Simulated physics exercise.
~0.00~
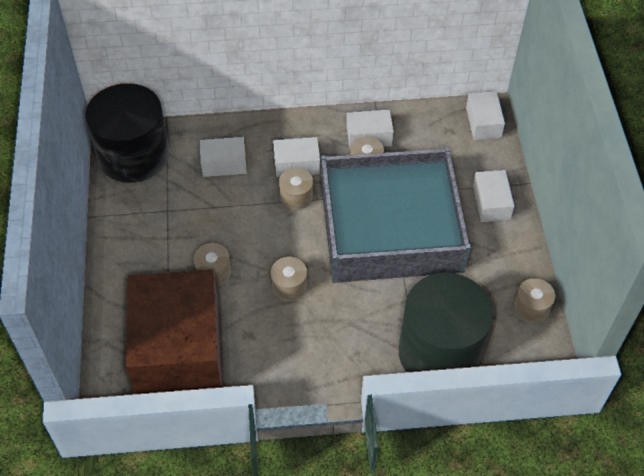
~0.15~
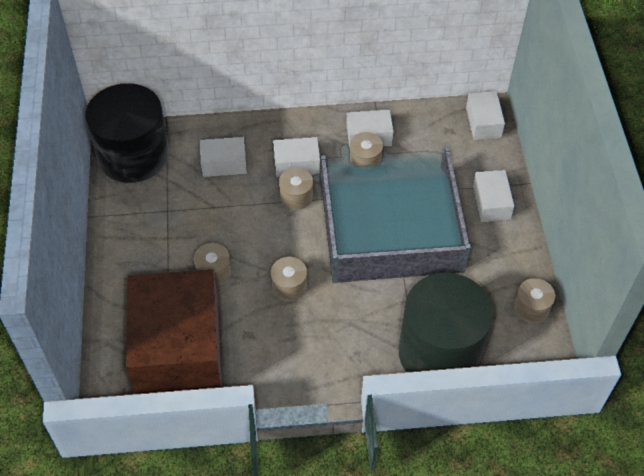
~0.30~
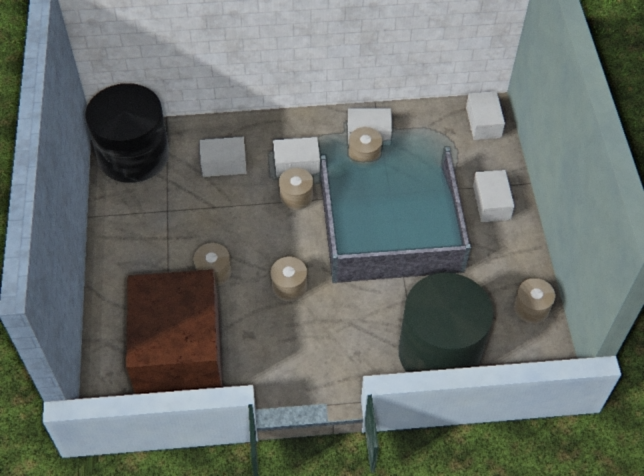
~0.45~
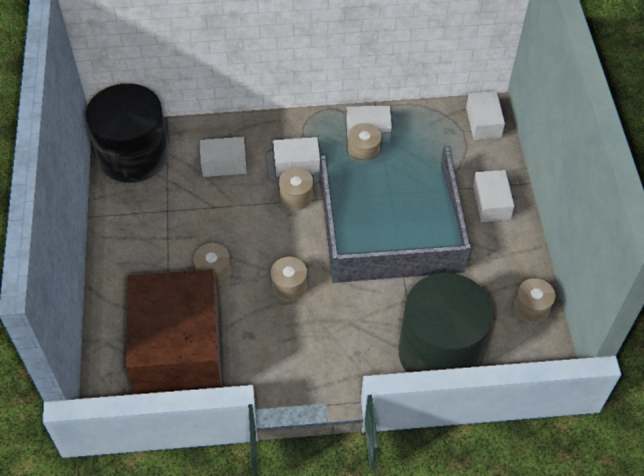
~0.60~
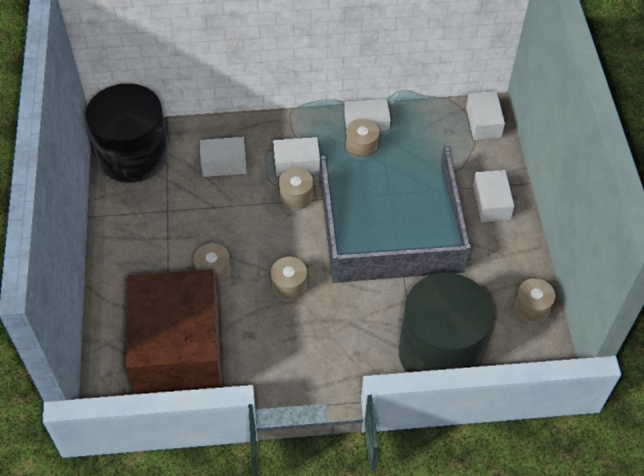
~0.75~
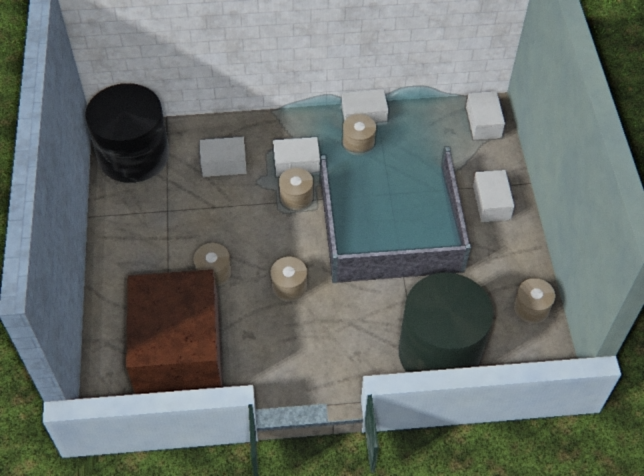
Teal water pours from the open back of a stone-walled tank right of centre in a paved, walled yard, seen from high above by a still camera. White blocks and pale round tubs stand around it, with a black cylinder back left, a rusty-brown block front left and a dark green cylinder front right. The water spreads to the rear wall, while the tub and white block behind the tank shift slightly backward.
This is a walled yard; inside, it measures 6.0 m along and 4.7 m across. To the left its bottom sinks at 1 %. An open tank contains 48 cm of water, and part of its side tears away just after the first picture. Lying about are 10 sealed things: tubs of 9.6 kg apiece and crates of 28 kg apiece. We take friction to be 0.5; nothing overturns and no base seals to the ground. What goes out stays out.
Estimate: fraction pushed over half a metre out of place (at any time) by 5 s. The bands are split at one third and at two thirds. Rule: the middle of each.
An in-between fraction is pushed that far, a third or more but below two thirds.
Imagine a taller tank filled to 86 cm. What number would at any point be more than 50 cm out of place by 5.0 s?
Then 8.
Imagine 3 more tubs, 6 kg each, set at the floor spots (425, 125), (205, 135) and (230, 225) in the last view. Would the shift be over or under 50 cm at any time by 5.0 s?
In that order: Over, past it, less.
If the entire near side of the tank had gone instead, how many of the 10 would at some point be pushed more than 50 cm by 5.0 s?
In that case the number is 1.
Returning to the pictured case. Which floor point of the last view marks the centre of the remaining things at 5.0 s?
I'd put it around (327, 239).
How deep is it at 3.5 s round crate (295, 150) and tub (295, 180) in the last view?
First roughly 7 cm, second roughly 4 cm.
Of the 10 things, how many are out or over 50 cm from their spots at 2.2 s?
I get 2.
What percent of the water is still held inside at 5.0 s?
100 % or so.
After 1.1 s 1 of 10 are over 50 cm from their spots; 2 afloat.
After 2.2 s 2 of 10 are over 50 cm from their spots; 2 afloat.
After 3.5 s 4 of 10 are over 50 cm from their spots; 1 afloat.
After 5.0 s 5 of 10 are over 50 cm from their spots, and 5 have been at some point; 0 afloat.
